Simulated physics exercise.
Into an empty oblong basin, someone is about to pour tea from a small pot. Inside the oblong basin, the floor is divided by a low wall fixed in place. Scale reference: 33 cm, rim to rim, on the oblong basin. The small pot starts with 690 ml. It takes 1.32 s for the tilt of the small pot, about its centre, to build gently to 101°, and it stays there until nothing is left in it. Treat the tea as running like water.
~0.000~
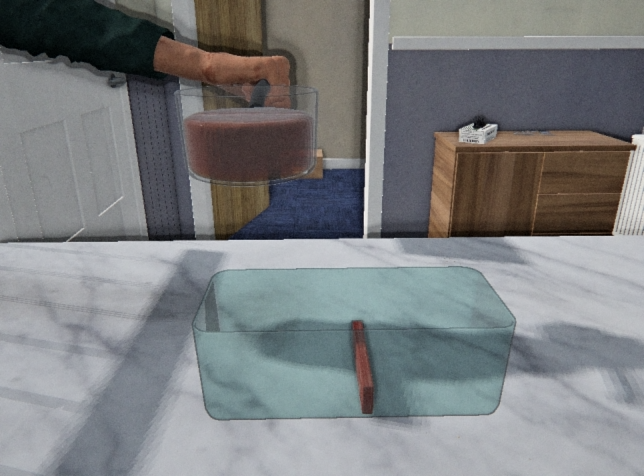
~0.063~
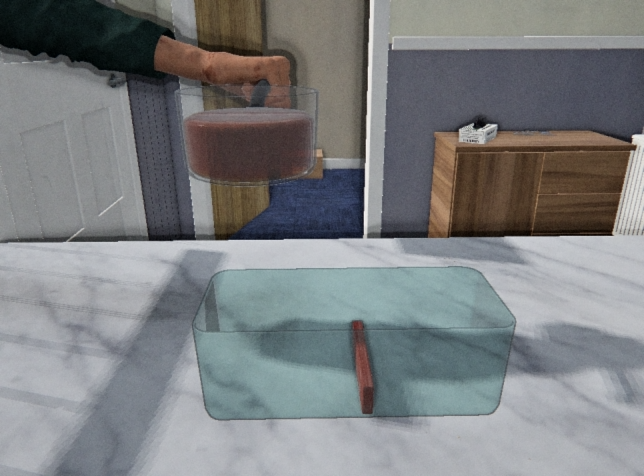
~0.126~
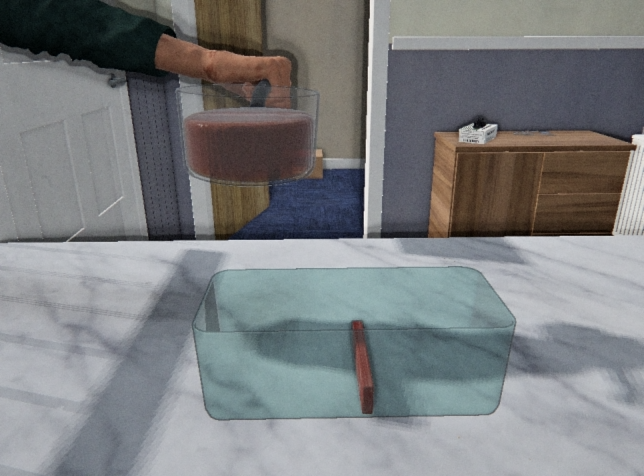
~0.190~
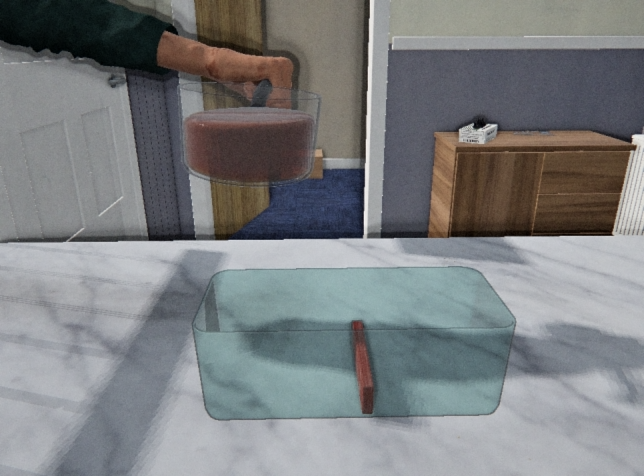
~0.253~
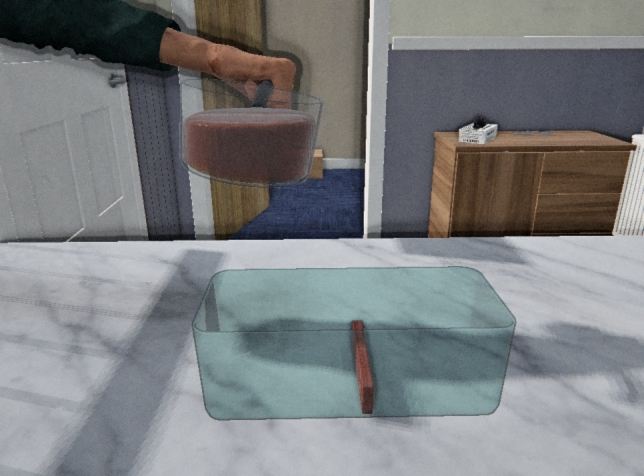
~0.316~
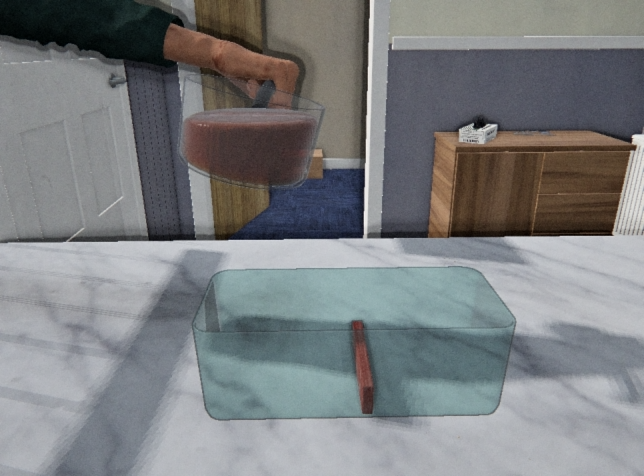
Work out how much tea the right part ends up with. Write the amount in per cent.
I would put it at 72 per cent.
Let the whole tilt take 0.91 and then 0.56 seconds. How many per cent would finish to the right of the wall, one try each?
70 then 70 %.
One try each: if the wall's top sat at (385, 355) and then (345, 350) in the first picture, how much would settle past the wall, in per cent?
45 per cent first, 90 per cent second.
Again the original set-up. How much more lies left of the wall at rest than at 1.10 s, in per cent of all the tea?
I'd put it near 20 percent.
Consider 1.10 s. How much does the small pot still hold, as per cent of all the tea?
About 16 per cent.
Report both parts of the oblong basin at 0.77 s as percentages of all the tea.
Left roughly 1, right roughly 3.
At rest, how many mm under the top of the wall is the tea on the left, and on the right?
Left about 30 mm, right about 12 mm.
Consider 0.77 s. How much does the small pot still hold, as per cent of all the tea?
Close to 68 in a hundred.
By 0.77 s the tilt is 63° and 68 per cent is still to pour, 1 is left of the wall and 3 right of it.
By 1.10 s the tilt is 94° and 17 per cent is still to pour, 6 is left of the wall and 60 right of it.
By 1.44 s the tilt is 101° and 1 per cent is still to pour, 21 is left of the wall and 74 right of it.
By 1.82 s the tilt is 101° and 0 per cent is still to pour, 26 is left of the wall and 72 right of it.
At rest 26 per cent lies left of the wall, 72 right of it and 1 outside.
